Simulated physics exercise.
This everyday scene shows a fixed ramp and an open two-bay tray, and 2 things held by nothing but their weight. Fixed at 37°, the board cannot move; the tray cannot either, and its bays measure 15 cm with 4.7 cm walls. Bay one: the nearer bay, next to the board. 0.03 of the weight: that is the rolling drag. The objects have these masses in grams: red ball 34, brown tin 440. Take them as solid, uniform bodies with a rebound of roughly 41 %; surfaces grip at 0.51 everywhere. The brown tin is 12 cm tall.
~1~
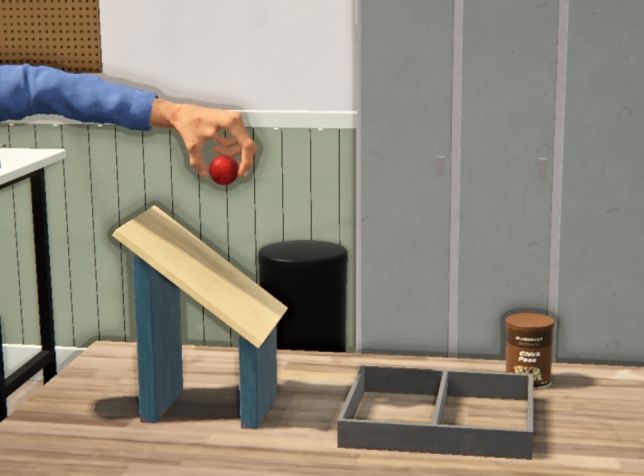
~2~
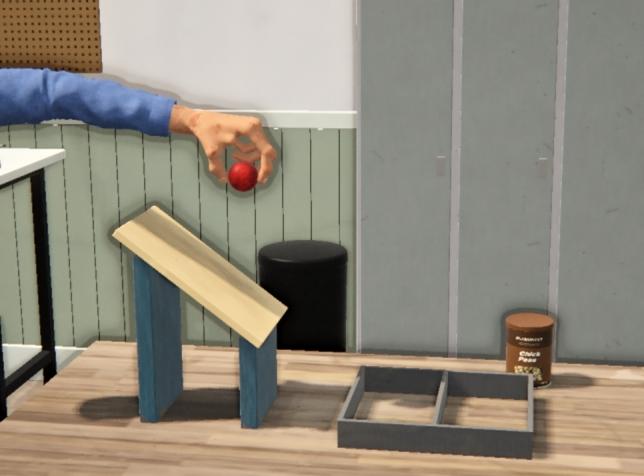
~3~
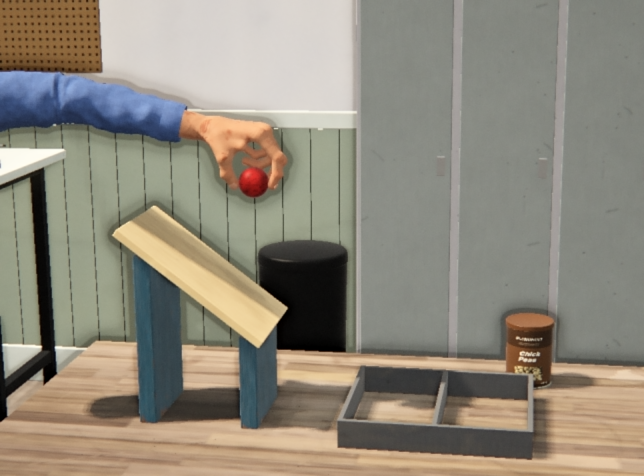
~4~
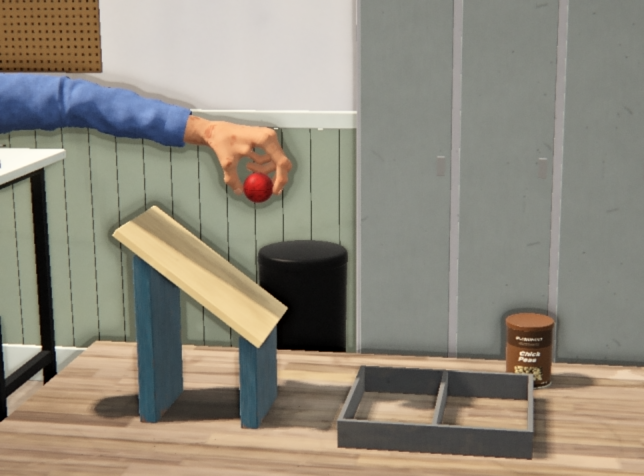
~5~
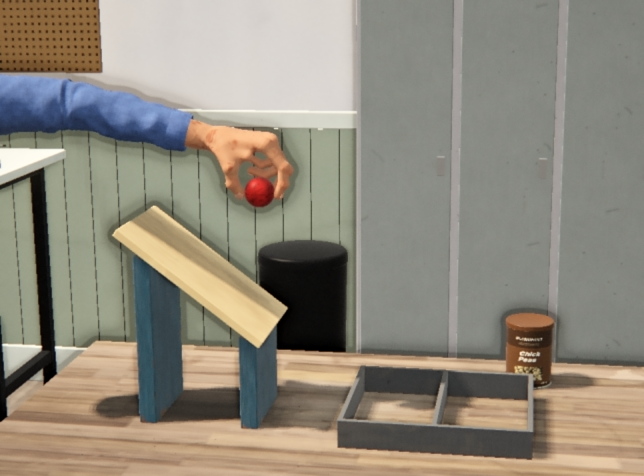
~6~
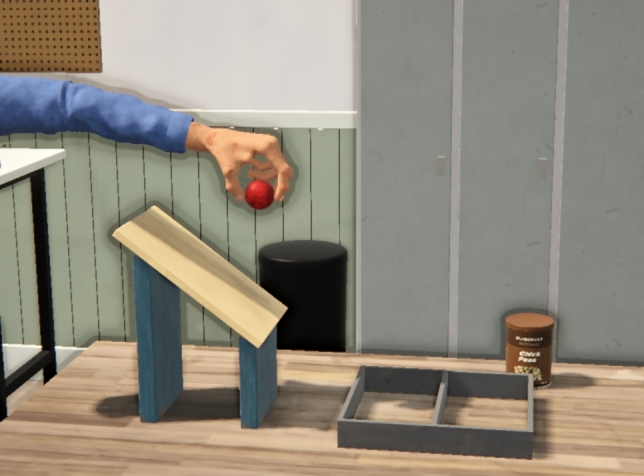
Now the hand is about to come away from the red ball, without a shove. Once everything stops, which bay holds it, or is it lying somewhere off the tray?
Most likely it stops in the front space.
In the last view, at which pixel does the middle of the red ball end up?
End position: Roughly (380, 405).
Then, 0.30 s after the last picture, red ball near (267, 299).
Then, 0.50 s after the last picture, red ball near (391, 387).
Then, 0.60 s after the last picture, it is in the nearer bay; red ball near (410, 406).
At rest, it is in the nearer bay; brown tin in place, give or take 4 cm. Seen from the same camera at the end, red ball near (380, 405).
